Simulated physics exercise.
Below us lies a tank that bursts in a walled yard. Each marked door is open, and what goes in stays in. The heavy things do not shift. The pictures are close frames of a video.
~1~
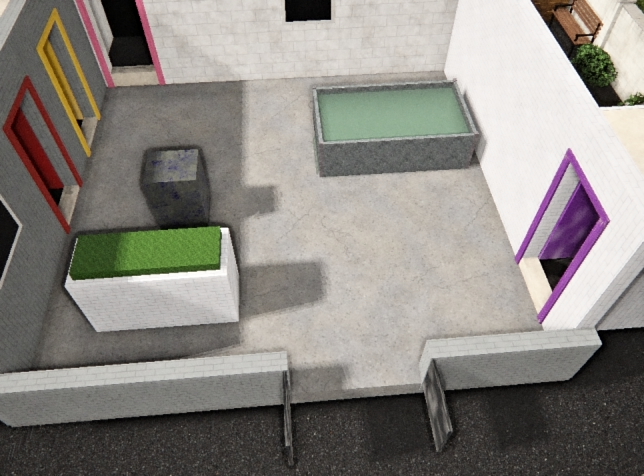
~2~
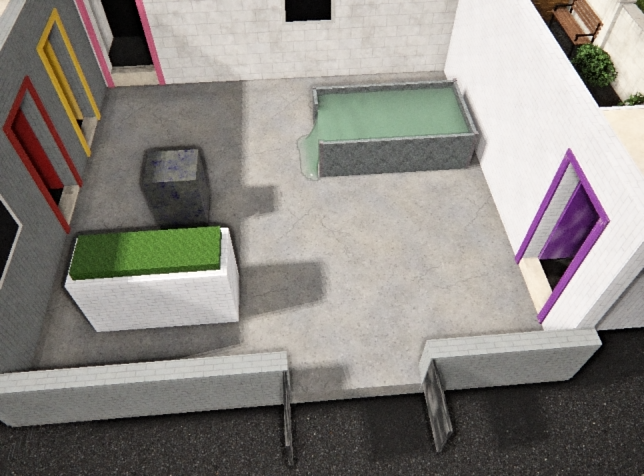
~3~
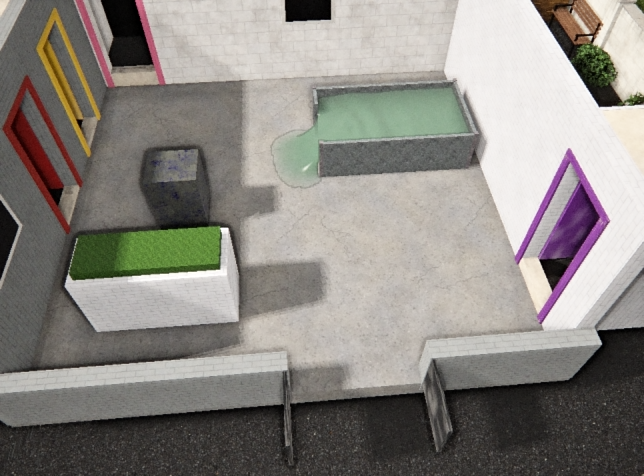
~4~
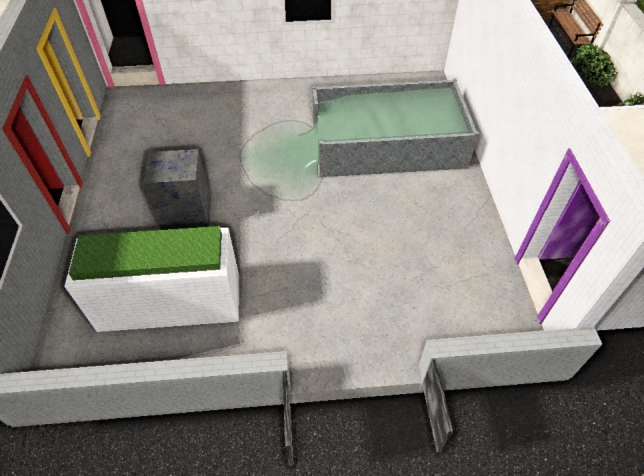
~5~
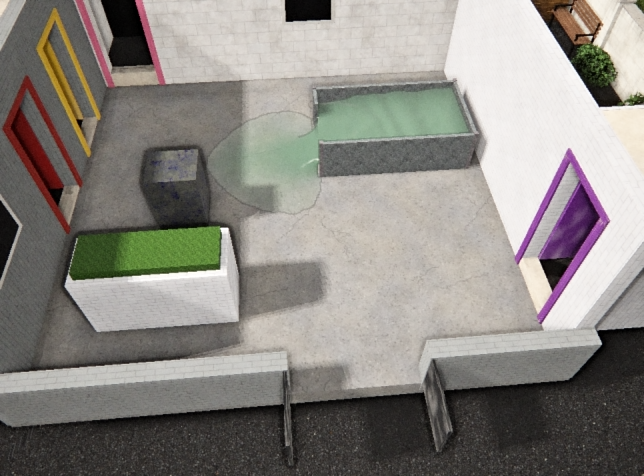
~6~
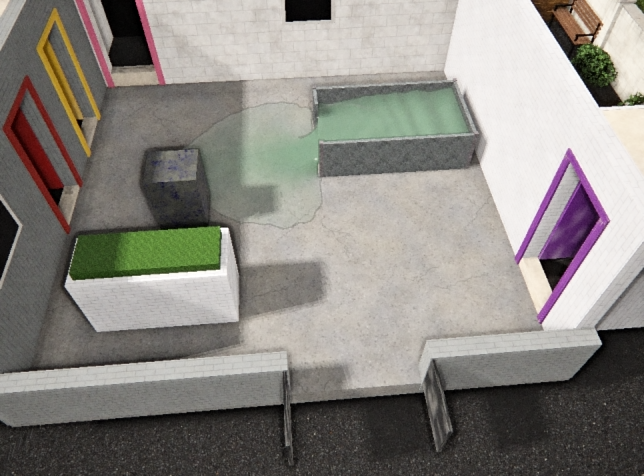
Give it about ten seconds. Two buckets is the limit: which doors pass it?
In the end: The pink door admits no more than that; the red door lets in a lot; the purple door admits no more than that; the yellow door lets in a lot.
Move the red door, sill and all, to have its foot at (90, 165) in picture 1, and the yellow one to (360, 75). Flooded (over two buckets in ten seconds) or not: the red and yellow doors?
My reading: Red goes over; yellow lets less in.
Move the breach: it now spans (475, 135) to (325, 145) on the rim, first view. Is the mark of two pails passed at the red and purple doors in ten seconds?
Then: The red one takes less, the purple one goes over.
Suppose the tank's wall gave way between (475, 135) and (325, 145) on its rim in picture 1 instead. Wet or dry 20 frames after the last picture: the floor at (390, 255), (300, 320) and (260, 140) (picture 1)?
In that order: Under water, awash, clear.
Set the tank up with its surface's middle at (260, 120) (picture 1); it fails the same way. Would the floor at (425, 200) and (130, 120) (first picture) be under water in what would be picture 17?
As listed: Clear, covered.
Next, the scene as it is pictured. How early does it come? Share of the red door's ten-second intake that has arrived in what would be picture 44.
I make it 90 per cent.
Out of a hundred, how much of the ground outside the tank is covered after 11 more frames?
About 40 per cent.
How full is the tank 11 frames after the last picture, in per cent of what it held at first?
Close to 52 %.
A moment on, water covers 30 % of the floor; the pink door not reached, the red door wet at the sill, nothing in, the purple door not reached, the yellow door not reached.
Next, water covers 40 % of the floor; the pink door wet at the sill, nothing in, the red door over two buckets in, the purple door not reached, the yellow door under two buckets in.
Then, water covers 50 % of the floor; the pink door wet at the sill, nothing in, the red door far over two buckets in, the purple door not reached, the yellow door over two buckets in.
Later, water covers 60 % of the floor; the pink door wet at the sill, nothing in, the red door far over two buckets in, the purple door wet at the sill, nothing in, the yellow door far over two buckets in.
In the end, water covers 90 % of the floor; the pink door wet at the sill, nothing in, the red door far over two buckets in, the purple door wet at the sill, nothing in, the yellow door far over two buckets in.
